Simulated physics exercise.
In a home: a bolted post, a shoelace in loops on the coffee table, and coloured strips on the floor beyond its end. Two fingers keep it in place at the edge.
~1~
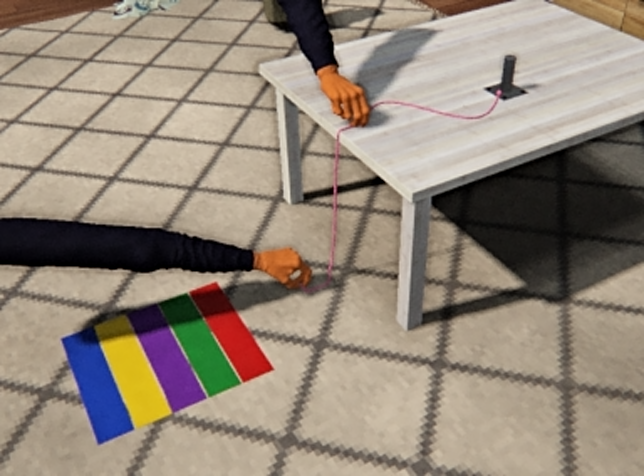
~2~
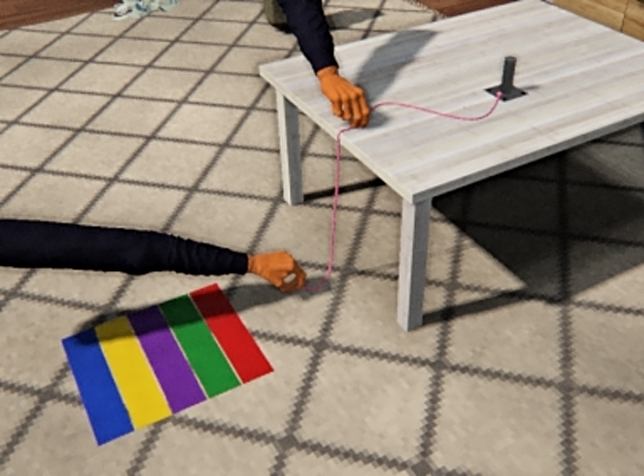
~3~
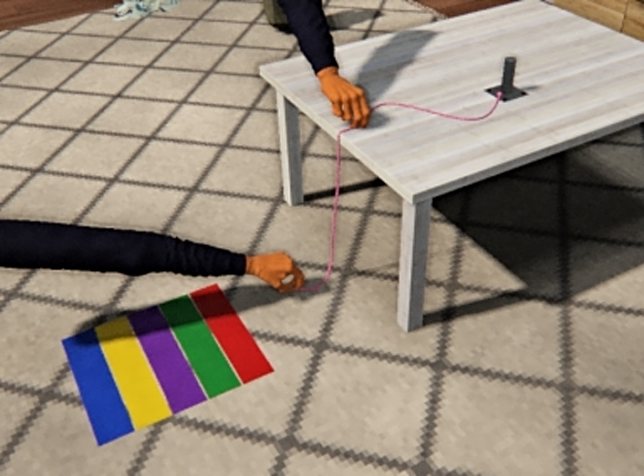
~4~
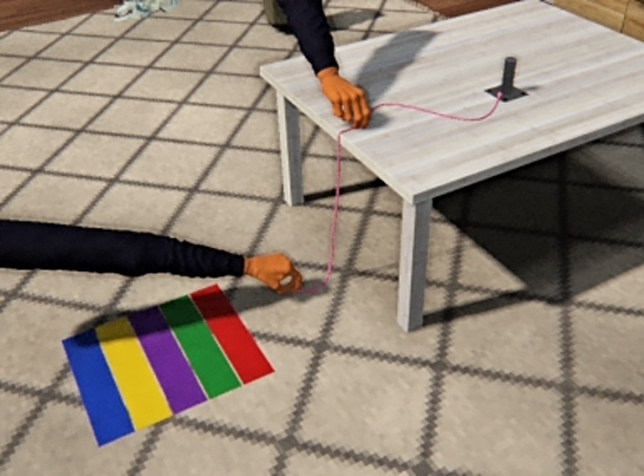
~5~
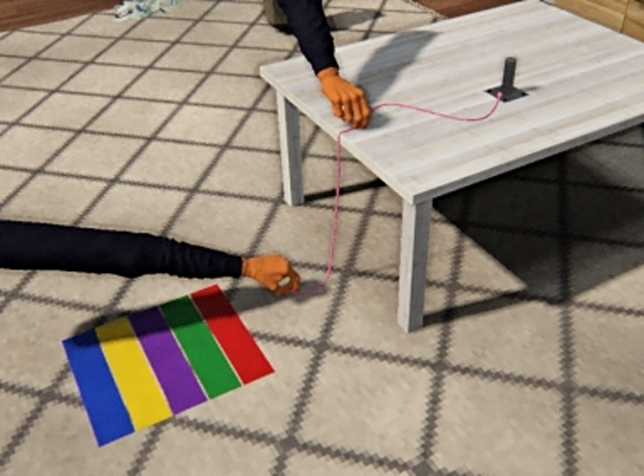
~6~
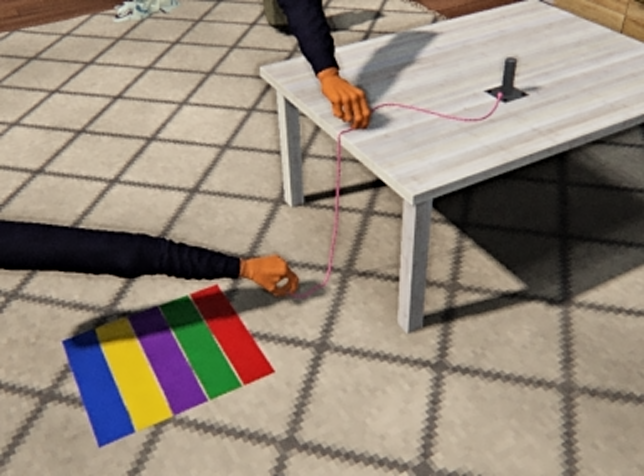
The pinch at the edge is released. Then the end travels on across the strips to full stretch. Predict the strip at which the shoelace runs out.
I would say the yellow strip.
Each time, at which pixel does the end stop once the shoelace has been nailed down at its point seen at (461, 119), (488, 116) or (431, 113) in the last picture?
First try near (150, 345), second near (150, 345), third near (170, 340).
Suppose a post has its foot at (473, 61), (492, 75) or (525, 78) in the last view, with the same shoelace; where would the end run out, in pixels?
First try about (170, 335), second about (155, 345), third about (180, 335).
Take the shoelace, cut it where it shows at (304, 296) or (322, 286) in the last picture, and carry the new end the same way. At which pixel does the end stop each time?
In order, about (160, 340) and about (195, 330).
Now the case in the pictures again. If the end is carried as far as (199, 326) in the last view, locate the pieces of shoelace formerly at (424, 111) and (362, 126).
First point (397, 119), second point (337, 167).
Soon after, end near (200, 326); over green.
Then, end near (157, 343); over purple.
At full stretch, end near (132, 353); over yellow. Over yellow.
